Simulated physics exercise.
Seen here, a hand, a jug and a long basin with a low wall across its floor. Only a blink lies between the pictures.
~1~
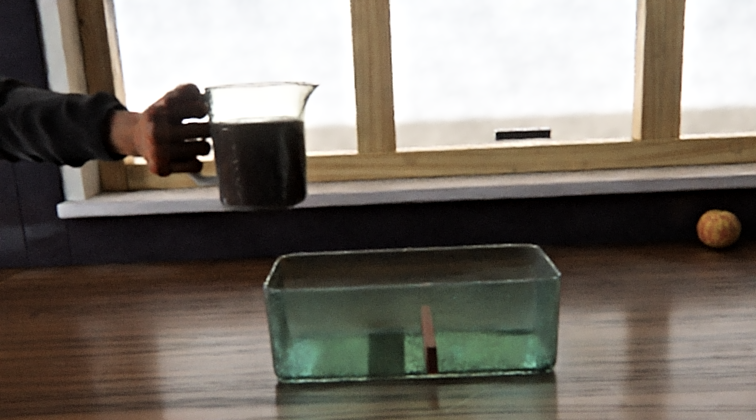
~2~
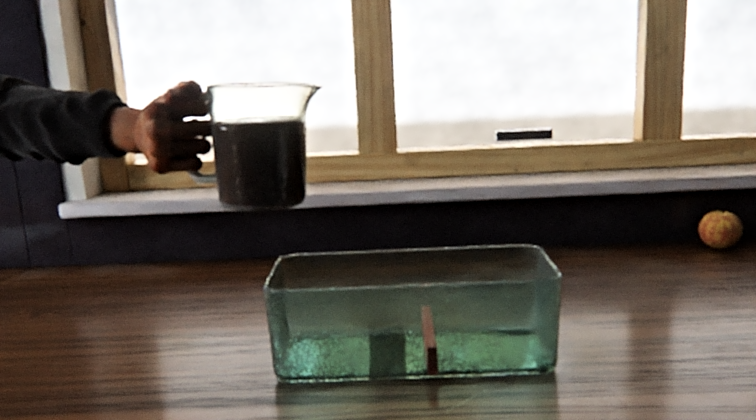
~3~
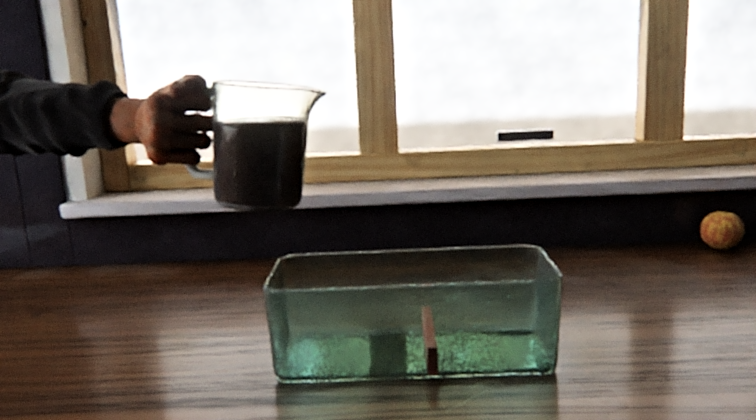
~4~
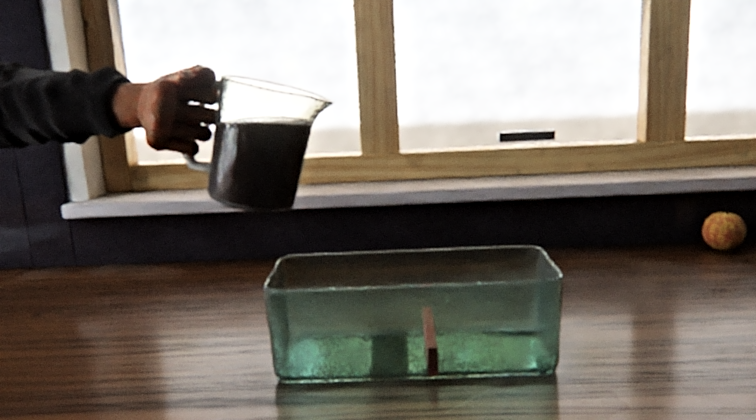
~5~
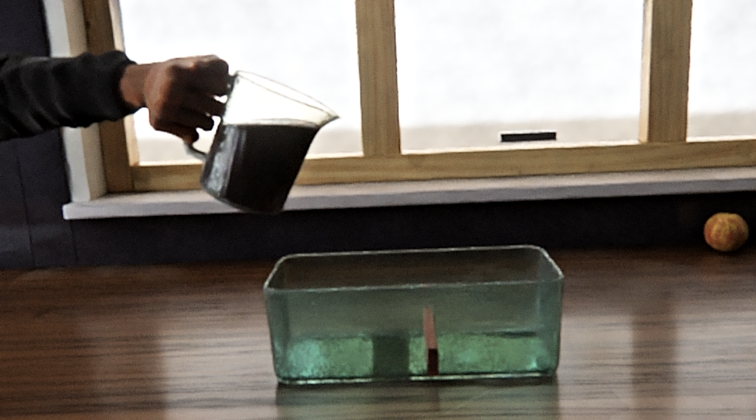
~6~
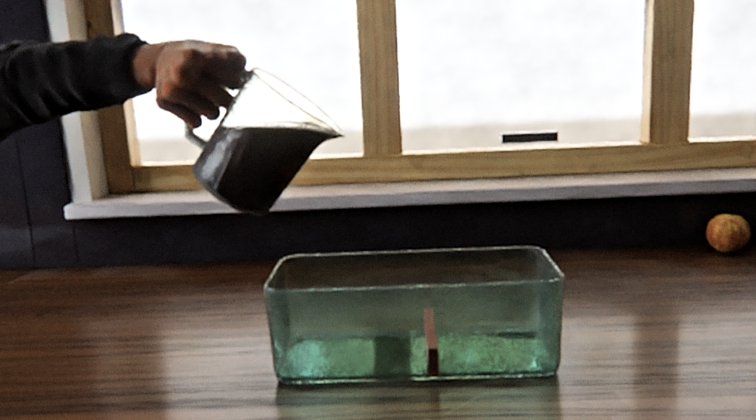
At first, a hand holds a glass jug of dark liquid nearly upright above the left part of a long, greenish glass basin with a low reddish wall inside. Then the hand rises slightly and tips the jug steadily rightward, until the dark liquid slants up to its spout.
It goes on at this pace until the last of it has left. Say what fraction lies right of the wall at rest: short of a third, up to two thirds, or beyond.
The share right of the wall is not even a third.
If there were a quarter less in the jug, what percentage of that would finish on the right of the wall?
Close to 10 per cent.
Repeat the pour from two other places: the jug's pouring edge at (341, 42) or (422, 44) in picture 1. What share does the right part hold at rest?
First some 25, then 70 per cent.
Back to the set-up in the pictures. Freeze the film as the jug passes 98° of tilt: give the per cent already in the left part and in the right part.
Some 15 per cent left and 0 right.
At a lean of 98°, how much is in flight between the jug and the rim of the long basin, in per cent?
Near 25 %.
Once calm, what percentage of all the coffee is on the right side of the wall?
Some 10 per cent.
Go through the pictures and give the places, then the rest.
The first picture shows tilt 0°; pouring edge (320, 84); surface from (215, 122) to (303, 118); the long basin's rim runs from (272, 273) to (549, 262); the wall's top is at (428, 326).
The second picture shows tilt 2°; pouring edge (322, 85); surface from (216, 121) to (303, 118).
The third picture shows tilt 7°; pouring edge (327, 91); surface from (217, 122) to (306, 119).
The fourth picture shows tilt 15°; pouring edge (334, 102); surface from (220, 124) to (311, 120).
The fifth picture shows tilt 26°; pouring edge (341, 117); surface from (218, 137) to (319, 123).
The sixth picture shows tilt 38°; pouring edge (346, 135); surface from (207, 146) to (332, 129).
A moment on, the jug is tipped on its side and 62 per cent is still to pour, 13 is left of the wall and 0 right of it.
Next, the jug is tipped right over and 12 per cent is still to pour, 66 is left of the wall and 2 right of it.
Then the jug is tipped right over and 1 per cent is still to pour, 81 is left of the wall and 7 right of it.
Later the jug is tipped right over and 0 per cent is still to pour, 81 is left of the wall and 11 right of it.
At rest 80 per cent lies left of the wall, 12 right of it and 8 outside.
